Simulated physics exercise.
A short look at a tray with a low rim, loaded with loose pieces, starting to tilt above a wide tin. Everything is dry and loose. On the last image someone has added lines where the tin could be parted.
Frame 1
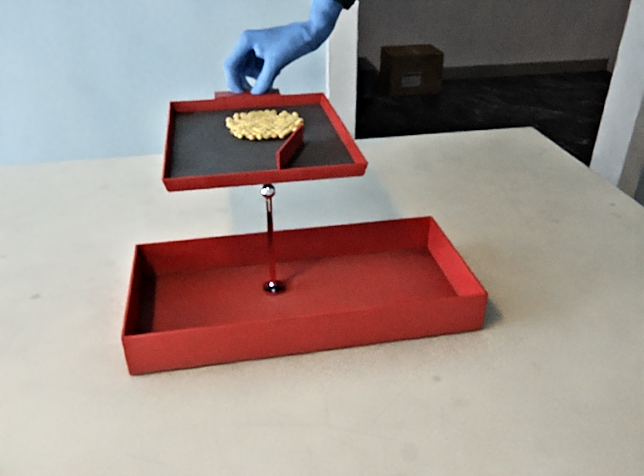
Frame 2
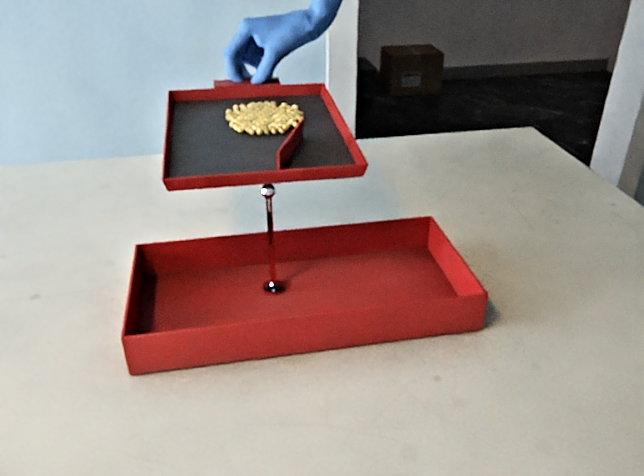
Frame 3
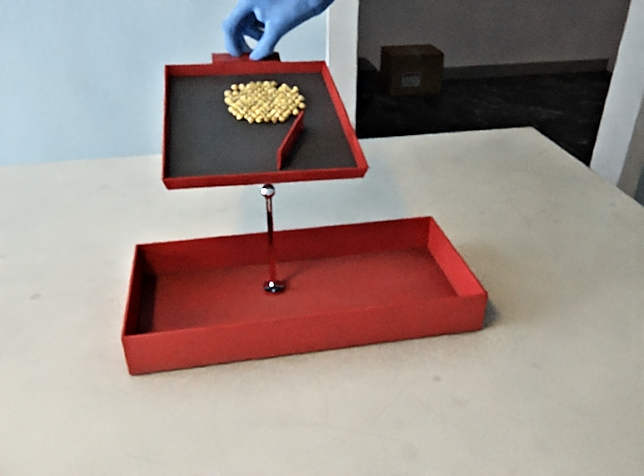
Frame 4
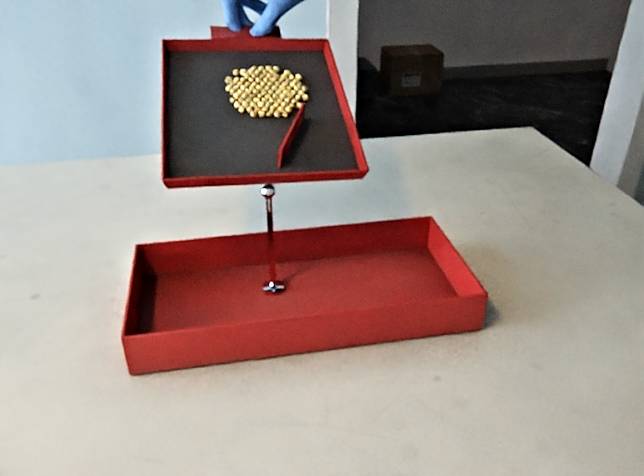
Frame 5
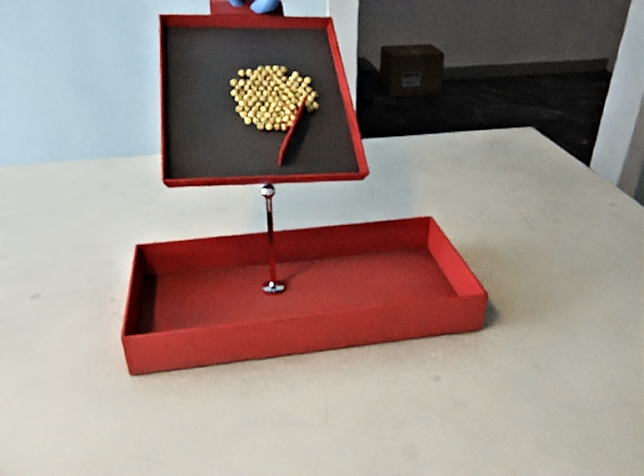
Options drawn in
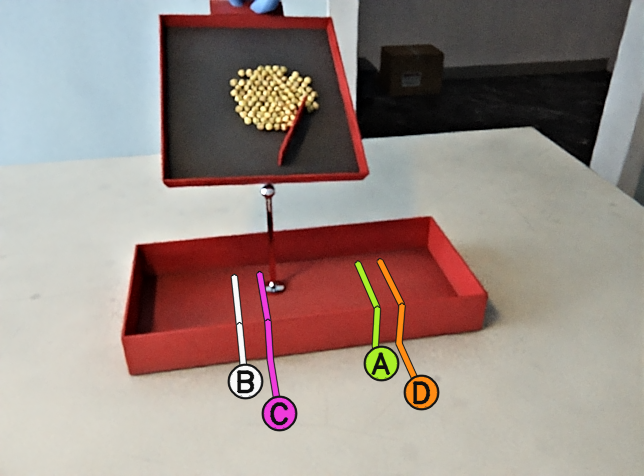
The clip shows a blue-gloved hand raising the far edge of a dark, red-rimmed tray above a wide red tin, steadily steepening its tilt, while the clustered yellow beans on it shift slightly toward a short red fin.
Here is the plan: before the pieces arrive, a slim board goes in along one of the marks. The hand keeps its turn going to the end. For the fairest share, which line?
Go for C.
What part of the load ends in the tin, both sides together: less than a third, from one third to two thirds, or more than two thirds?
About that: More than two thirds.
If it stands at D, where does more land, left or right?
The left side.
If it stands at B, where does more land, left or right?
More lands on the right.
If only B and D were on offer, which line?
Line B.
On the marked copy, line A crosses the front rim at (376, 307); line B crosses the front rim at (239, 324); line C crosses the front rim at (267, 320); line D crosses the front rim at (401, 304).
With A, of what is caught, the larger part on the left of the divider, about a tenth on the right.
With B, of what is caught, roughly a quarter on the left of the divider, the larger part on the right.
With C, of what is caught, roughly a third on the left of the divider, roughly two thirds on the right.
With D, of what is caught, almost all on the left of the divider, just a few on the right.
